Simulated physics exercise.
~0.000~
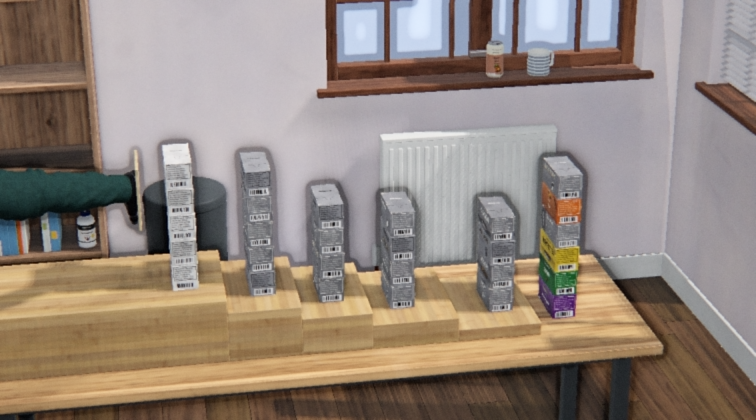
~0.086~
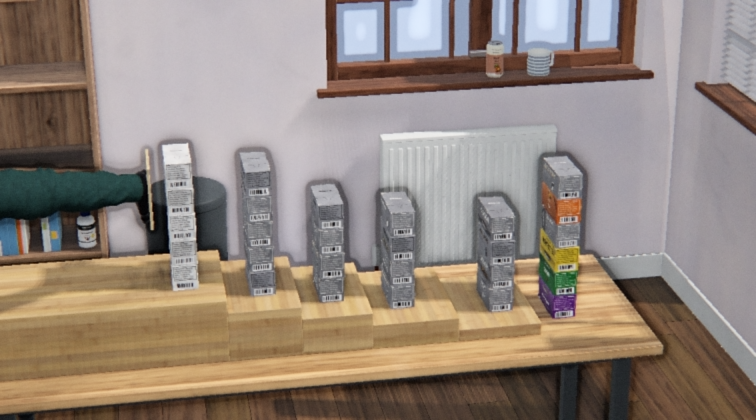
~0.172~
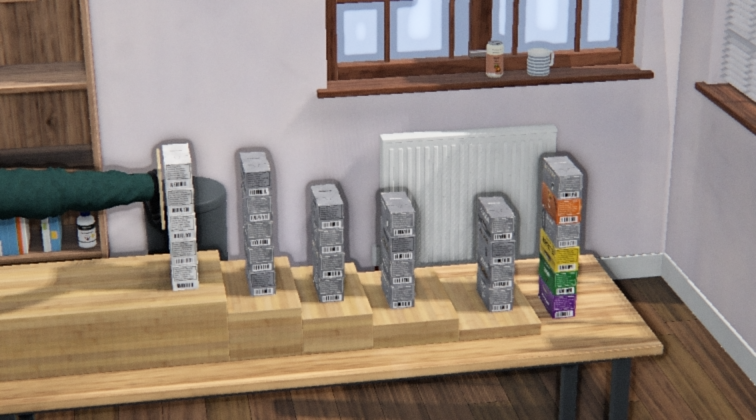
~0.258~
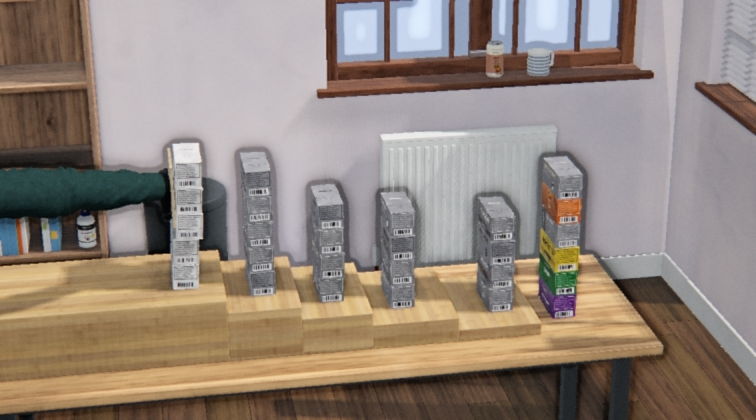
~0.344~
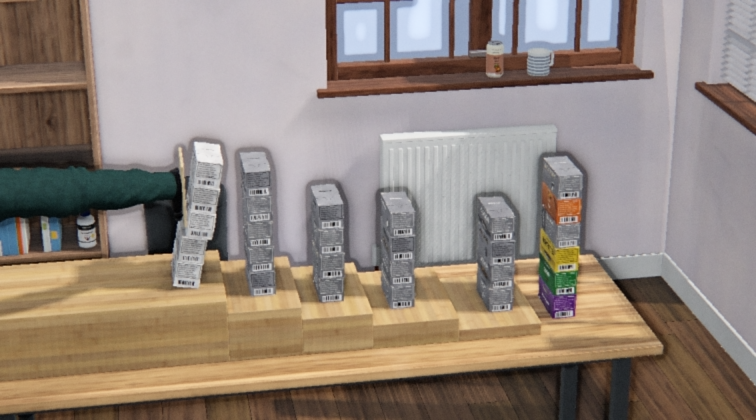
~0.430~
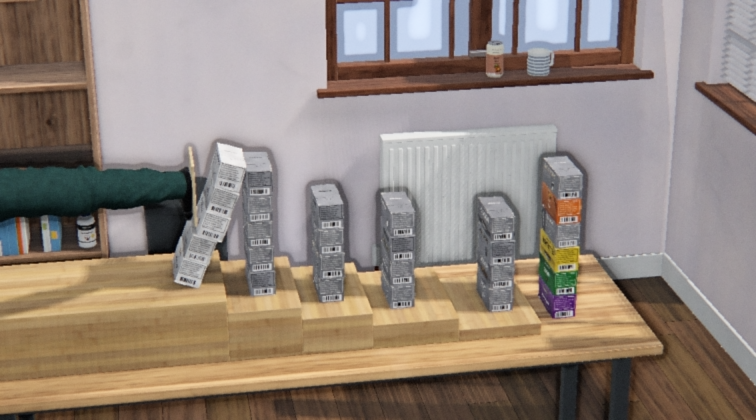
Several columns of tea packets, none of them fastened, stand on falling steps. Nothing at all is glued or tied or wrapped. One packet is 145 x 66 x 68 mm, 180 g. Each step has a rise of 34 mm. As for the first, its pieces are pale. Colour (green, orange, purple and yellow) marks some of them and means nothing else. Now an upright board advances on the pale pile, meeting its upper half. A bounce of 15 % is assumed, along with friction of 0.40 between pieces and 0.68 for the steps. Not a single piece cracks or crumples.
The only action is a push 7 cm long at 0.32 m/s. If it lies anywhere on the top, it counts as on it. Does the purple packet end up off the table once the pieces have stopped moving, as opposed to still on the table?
No.
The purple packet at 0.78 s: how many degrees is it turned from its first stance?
Roughly 0°.
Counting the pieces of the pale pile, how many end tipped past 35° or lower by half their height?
That makes 5 in all.
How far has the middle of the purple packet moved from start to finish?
Around 7 cm, start to finish.
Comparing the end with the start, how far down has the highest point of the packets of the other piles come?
I make it close to 20 cm.
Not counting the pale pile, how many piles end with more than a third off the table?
The answer is 1.
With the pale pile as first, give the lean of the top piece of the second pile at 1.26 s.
Lean: Near 20° off upright.
Around 0.78 s, 5 of the pale pile down; none of the 23 other packets off the table, 7 disturbed; purple packet unmoved.
Around 1.26 s, 5 of the pale pile down; none of the 23 other packets off the table, 13 disturbed; purple packet unmoved.
Around 2.46 s, 5 of the pale pile down; 3 of the 23 other packets off the table; purple packet on its side; yellow packet upside down.
Finally (2.8 s), 5 of the pale pile down; 4 of the 23 other packets off the table; purple packet on its side; yellow packet on its side; green packet on its side. Seen by the last camera, middles, purple packet near (581, 294).
